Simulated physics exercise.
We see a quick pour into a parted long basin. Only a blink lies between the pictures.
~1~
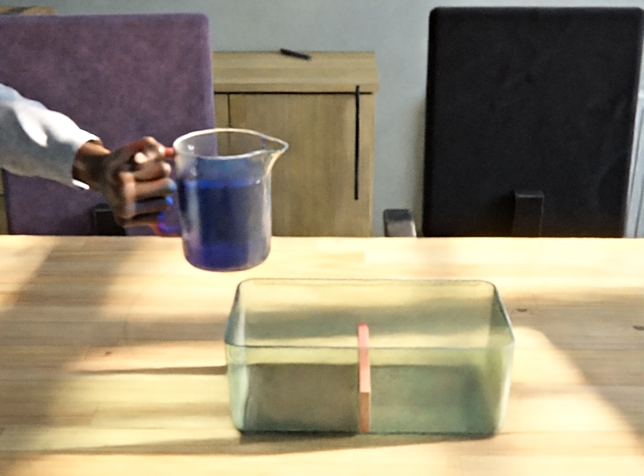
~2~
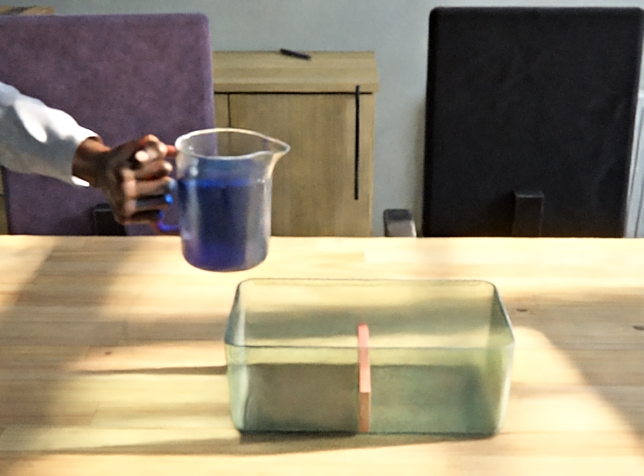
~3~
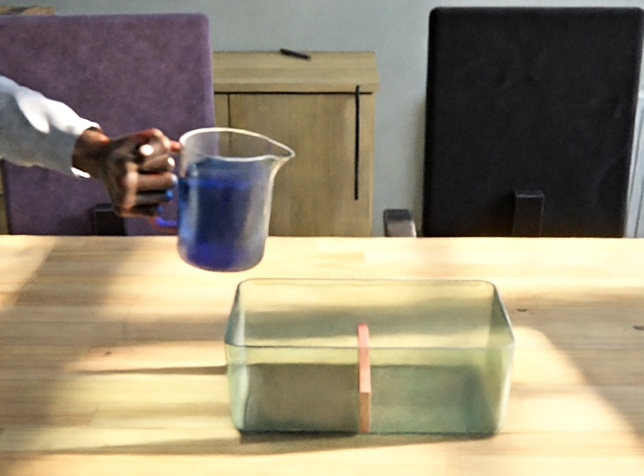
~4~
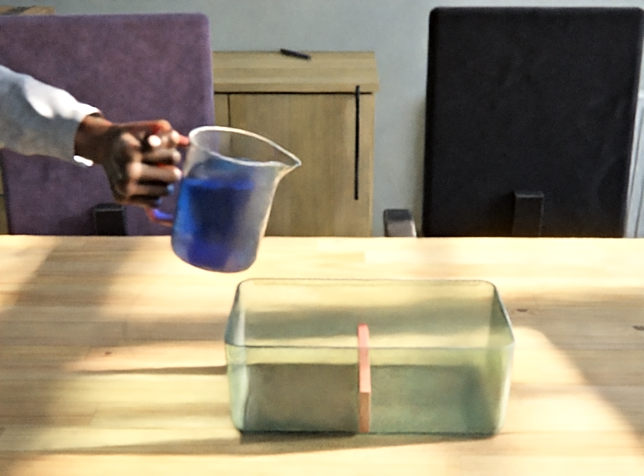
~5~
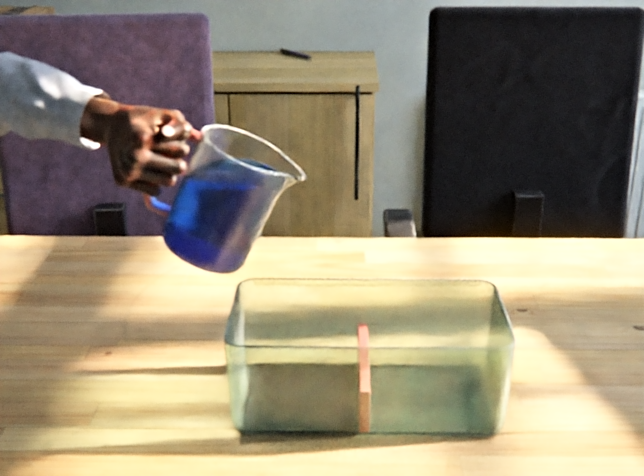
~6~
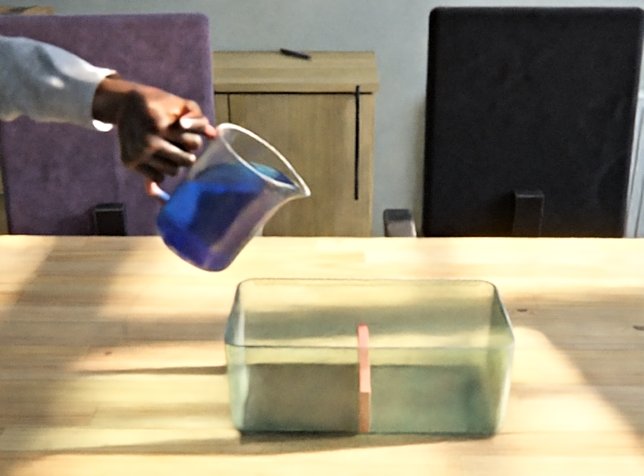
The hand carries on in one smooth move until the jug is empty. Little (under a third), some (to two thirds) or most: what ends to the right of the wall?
The share right of the wall is under a third.
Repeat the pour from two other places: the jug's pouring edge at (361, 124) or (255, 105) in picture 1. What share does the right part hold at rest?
In turn 90 and 5 in a hundred.
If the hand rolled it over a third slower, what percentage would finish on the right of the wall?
Roughly 10 in a hundred.
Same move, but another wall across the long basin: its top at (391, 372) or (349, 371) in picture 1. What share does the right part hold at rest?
In turn 10 and 30 in a hundred.
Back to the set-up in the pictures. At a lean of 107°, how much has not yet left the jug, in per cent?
It comes to 55 per cent or so.
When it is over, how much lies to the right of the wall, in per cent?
Some 5 per cent.
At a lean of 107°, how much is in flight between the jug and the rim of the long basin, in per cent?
About 25 per cent.
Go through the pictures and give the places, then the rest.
In the first frame, tilt 0°; pouring edge (288, 145); surface from (180, 168) to (268, 168); the long basin's rim runs from (232, 311) to (505, 313); the wall's top is at (364, 356).
In the second frame, tilt 2°; pouring edge (290, 147); surface from (181, 168) to (268, 169).
In the third frame, tilt 7°; pouring edge (294, 153); surface from (184, 168) to (271, 171).
In the fourth frame, tilt 14°; pouring edge (301, 163); surface from (186, 172) to (276, 172).
In the fifth frame, tilt 25°; pouring edge (307, 177); surface from (184, 185) to (286, 176).
In the sixth frame, tilt 37°; pouring edge (310, 194); surface from (175, 196) to (297, 182).
A moment on, the jug is tipped right over and 56 per cent is still to pour, 17 is left of the wall and 3 right of it.
Next, the jug is tipped right over and 7 per cent is still to pour, 78 is left of the wall and 3 right of it.
Then the jug is tipped right over and 0 per cent is still to pour, 85 is left of the wall and 6 right of it.
Later the jug is tipped right over and 0 per cent is still to pour, 86 is left of the wall and 6 right of it.
Finally, 87 per cent lies left of the wall, 6 right of it and 7 outside.
